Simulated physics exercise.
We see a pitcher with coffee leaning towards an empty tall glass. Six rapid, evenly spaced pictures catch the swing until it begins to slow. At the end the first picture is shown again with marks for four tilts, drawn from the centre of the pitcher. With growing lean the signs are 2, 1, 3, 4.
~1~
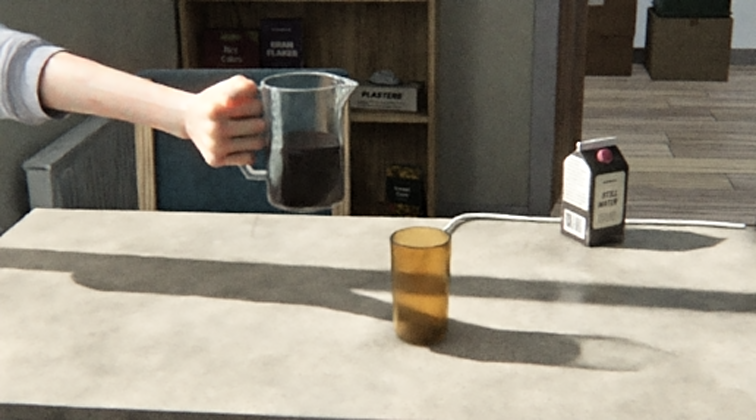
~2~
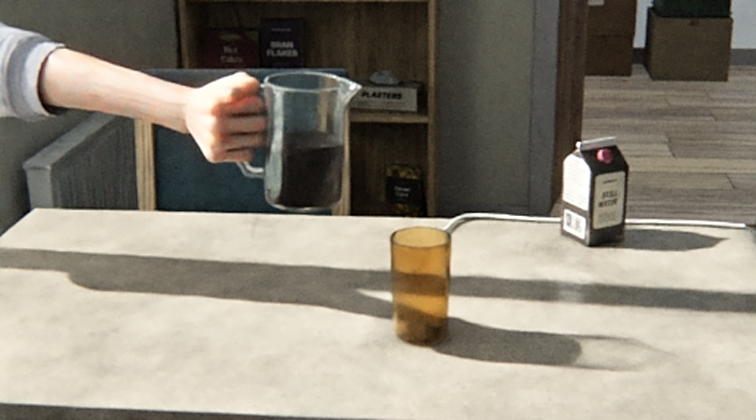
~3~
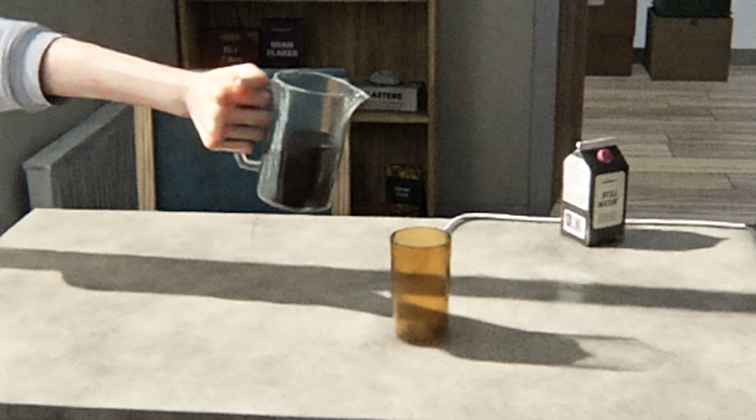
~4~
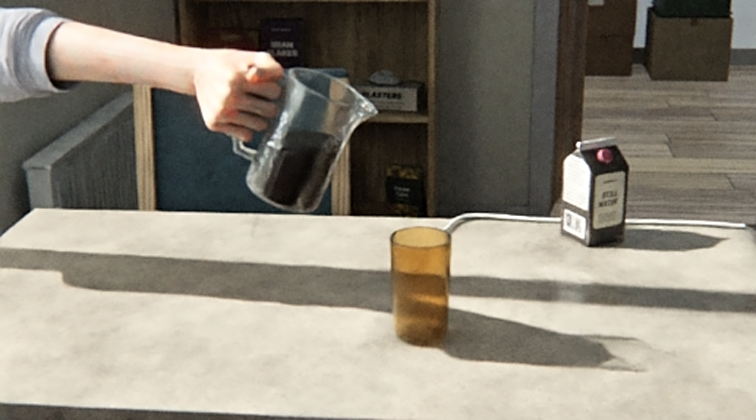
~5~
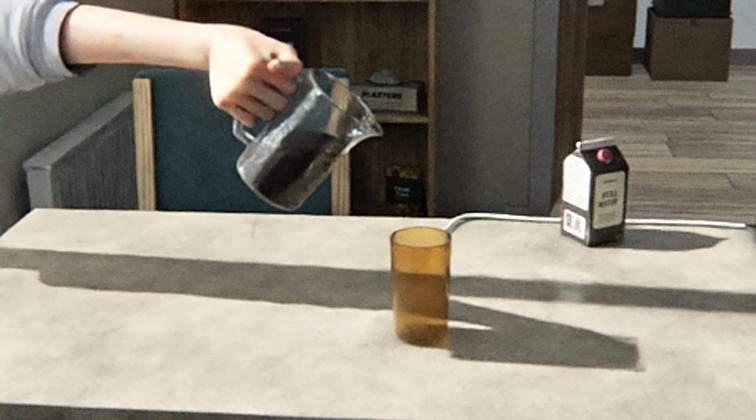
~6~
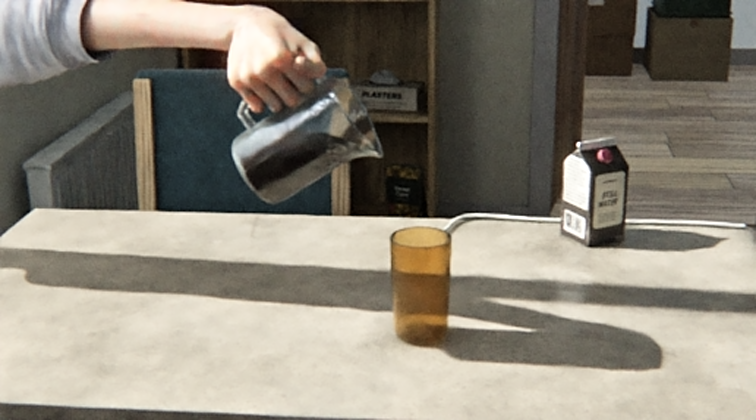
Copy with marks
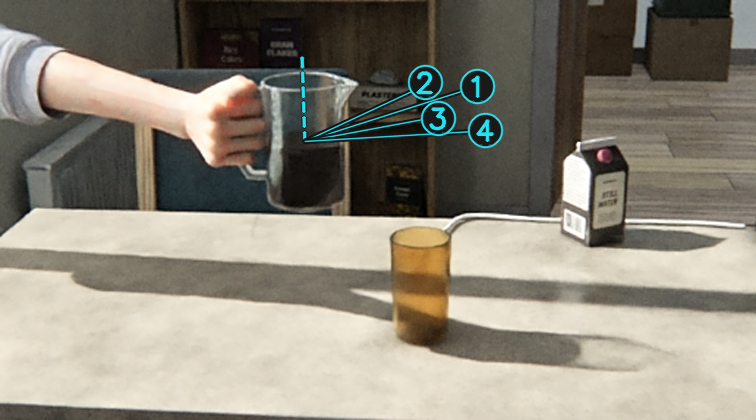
The clip shows a hand holding a glass pitcher of dark liquid above a table, near an empty amber tall glass and a carton. The hand steadily tilts the pitcher to the right, its lip lowering, with nothing leaving it.
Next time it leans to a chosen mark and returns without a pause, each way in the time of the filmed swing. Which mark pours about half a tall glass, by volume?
Use line 3.
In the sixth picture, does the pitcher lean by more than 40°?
Yes.
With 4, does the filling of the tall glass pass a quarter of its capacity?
Yes, it does.
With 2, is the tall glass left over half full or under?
Under.
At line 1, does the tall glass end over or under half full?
Under.
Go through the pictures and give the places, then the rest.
Upright, lip at (356, 85); rim of the tall glass round (421, 237); nothing has left yet, in the first frame.
Tipped about 3°, lip at (359, 87); nothing has left yet, in the second frame.
Tipped about 11°, lip at (367, 96); nothing has left yet, in the third frame.
Tipped about 24°, lip at (376, 112); nothing has left yet, in the fourth frame.
Tipped about 40°, lip at (382, 133); nothing has left yet, in the fifth frame.
Tipped about 57°, lip at (382, 155); nothing has left yet, in the sixth frame.
In cyan, 1 at (460, 91); 2 at (411, 91); 3 at (421, 119); 4 at (468, 131).
If 1 is chosen, the tall glass ends with about 31 % of what it can hold.
If 2 is chosen, the tall glass ends with about 15 % of what it can hold.
If 3 is chosen, the tall glass ends with about 50 % of what it can hold.
If 4 is chosen, the tall glass ends with about 69 % of what it can hold.
